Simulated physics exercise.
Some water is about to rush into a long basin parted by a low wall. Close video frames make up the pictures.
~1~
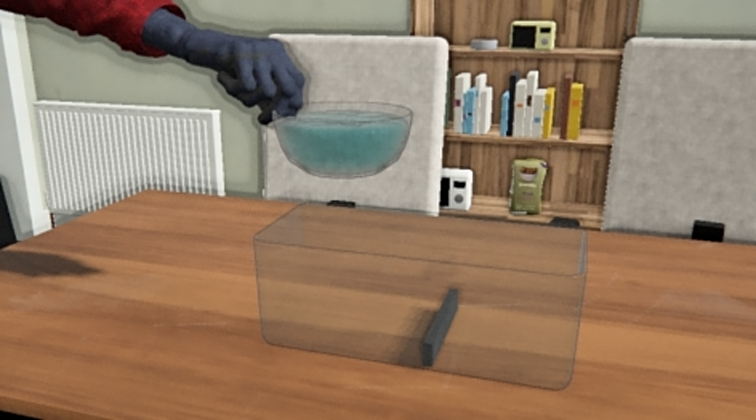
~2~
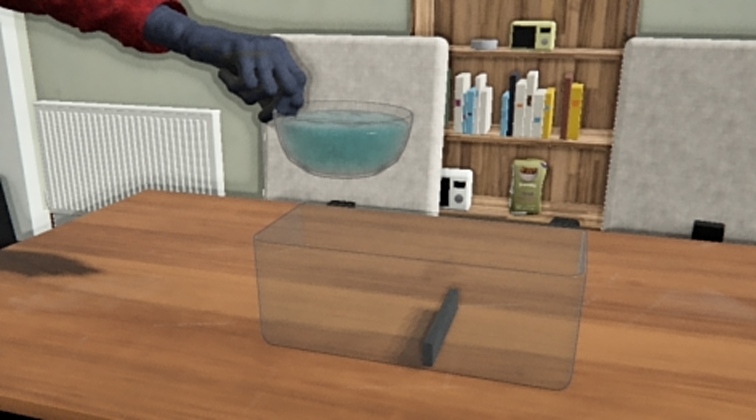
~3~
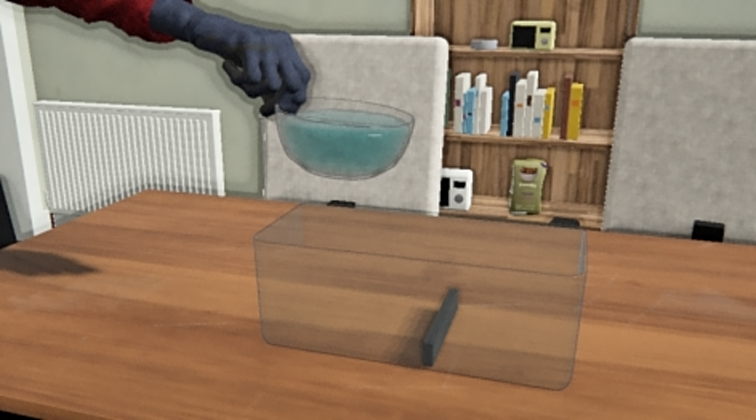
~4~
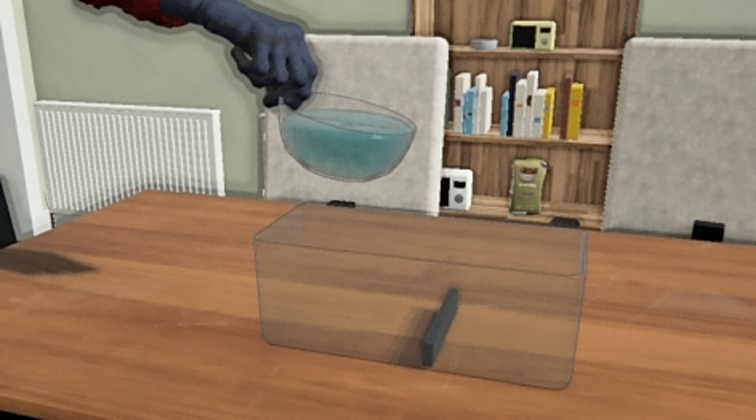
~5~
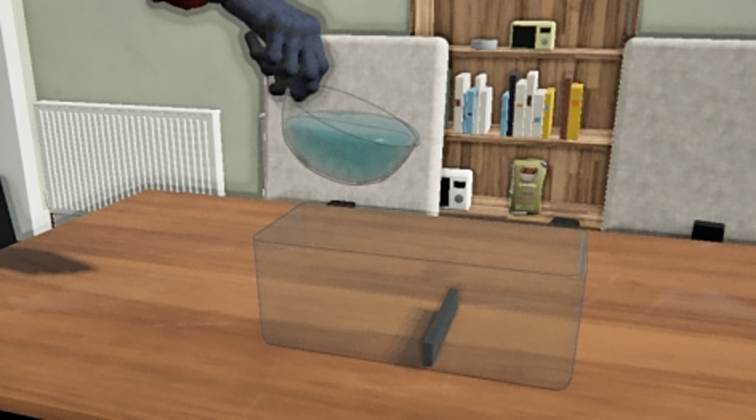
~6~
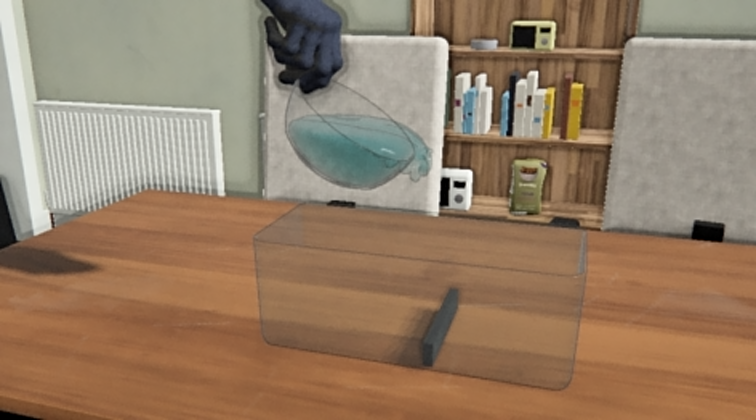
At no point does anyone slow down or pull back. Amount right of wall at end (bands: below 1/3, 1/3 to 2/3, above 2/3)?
1/3 to 2/3.
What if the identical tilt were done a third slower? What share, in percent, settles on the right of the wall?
Result: Roughly 60 %.
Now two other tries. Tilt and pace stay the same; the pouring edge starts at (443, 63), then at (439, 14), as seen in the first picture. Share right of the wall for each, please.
65 % and 65 %.
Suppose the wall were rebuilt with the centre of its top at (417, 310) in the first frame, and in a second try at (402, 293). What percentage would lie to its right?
First try close to 75 percent, second try close to 85 percent.
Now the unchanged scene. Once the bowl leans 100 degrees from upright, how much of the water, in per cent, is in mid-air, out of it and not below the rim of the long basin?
It's about 15 per cent.
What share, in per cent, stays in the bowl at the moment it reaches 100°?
I'd put it at some 5 in a hundred.
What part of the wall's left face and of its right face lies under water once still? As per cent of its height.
Left near 40; right near 60.
A moment on, the bowl is tipped right over and 7 per cent is still to pour, 30 is left of the wall and 50 right of it.
Next, the bowl is tipped right over and 0 per cent is still to pour, 43 is left of the wall and 56 right of it.
Then the bowl is tipped right over and 0 per cent is still to pour, 45 is left of the wall and 54 right of it.
Later the bowl is tipped right over and 0 per cent is still to pour, 46 is left of the wall and 54 right of it.
Finally, 46 per cent lies left of the wall, 54 right of it and 1 outside.
